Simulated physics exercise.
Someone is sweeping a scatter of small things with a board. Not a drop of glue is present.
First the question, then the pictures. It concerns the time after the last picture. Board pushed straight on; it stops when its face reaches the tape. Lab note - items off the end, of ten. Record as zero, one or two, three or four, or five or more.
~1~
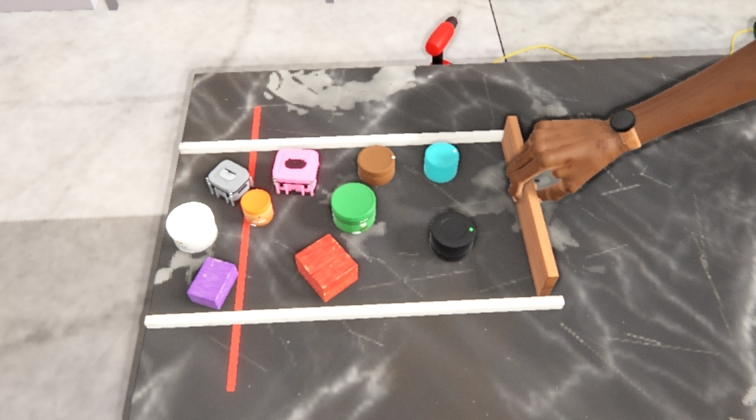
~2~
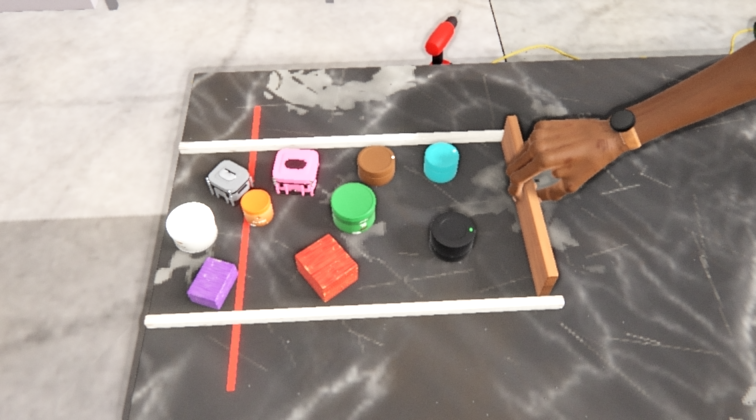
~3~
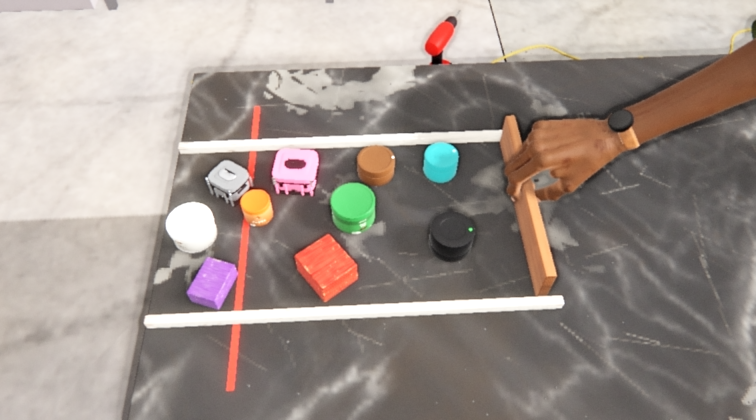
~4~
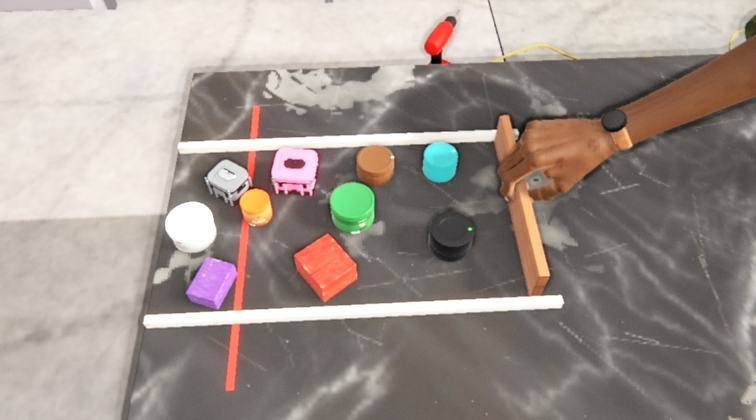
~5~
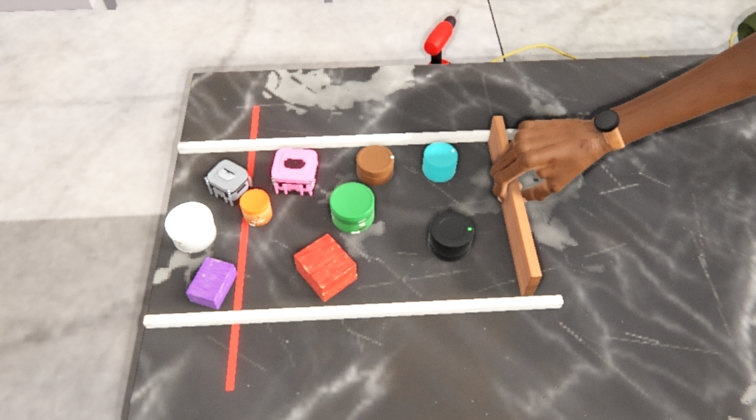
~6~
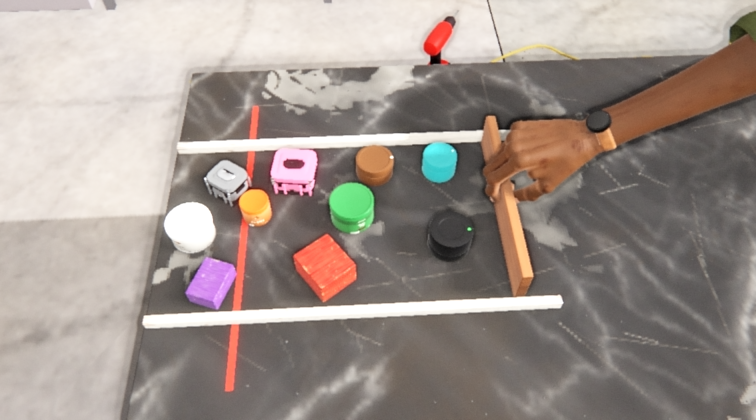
Recorded: One or two.
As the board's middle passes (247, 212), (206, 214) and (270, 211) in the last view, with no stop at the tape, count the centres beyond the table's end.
Counts by place: 1 / 5 / 0.
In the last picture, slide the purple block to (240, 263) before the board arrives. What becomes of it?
From that start, the object then is safe.
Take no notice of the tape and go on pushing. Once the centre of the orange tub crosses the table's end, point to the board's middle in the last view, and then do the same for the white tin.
The middle is at (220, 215) when it's the orange tub, and at (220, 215) when it's the white tin.
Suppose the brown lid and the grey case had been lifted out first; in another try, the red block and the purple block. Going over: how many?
You'd get 0 in the first case and 1 in the second one.
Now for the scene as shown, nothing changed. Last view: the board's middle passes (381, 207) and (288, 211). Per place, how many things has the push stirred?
The first number is 4, the next one 9.
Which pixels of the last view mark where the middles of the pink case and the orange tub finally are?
About (174, 181), and the other about (187, 208).
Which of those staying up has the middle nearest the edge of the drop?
Pink case ends nearest.
Soon after, none off yet; white tin at rest near (191, 228); purple block at rest near (212, 283); grey case at rest near (229, 183).
After that, none off yet; white tin at rest near (191, 228); purple block at rest near (212, 283); grey case displaced about its own width near (209, 190).
In the end, the number that fall off is one or two; gone, grey case.
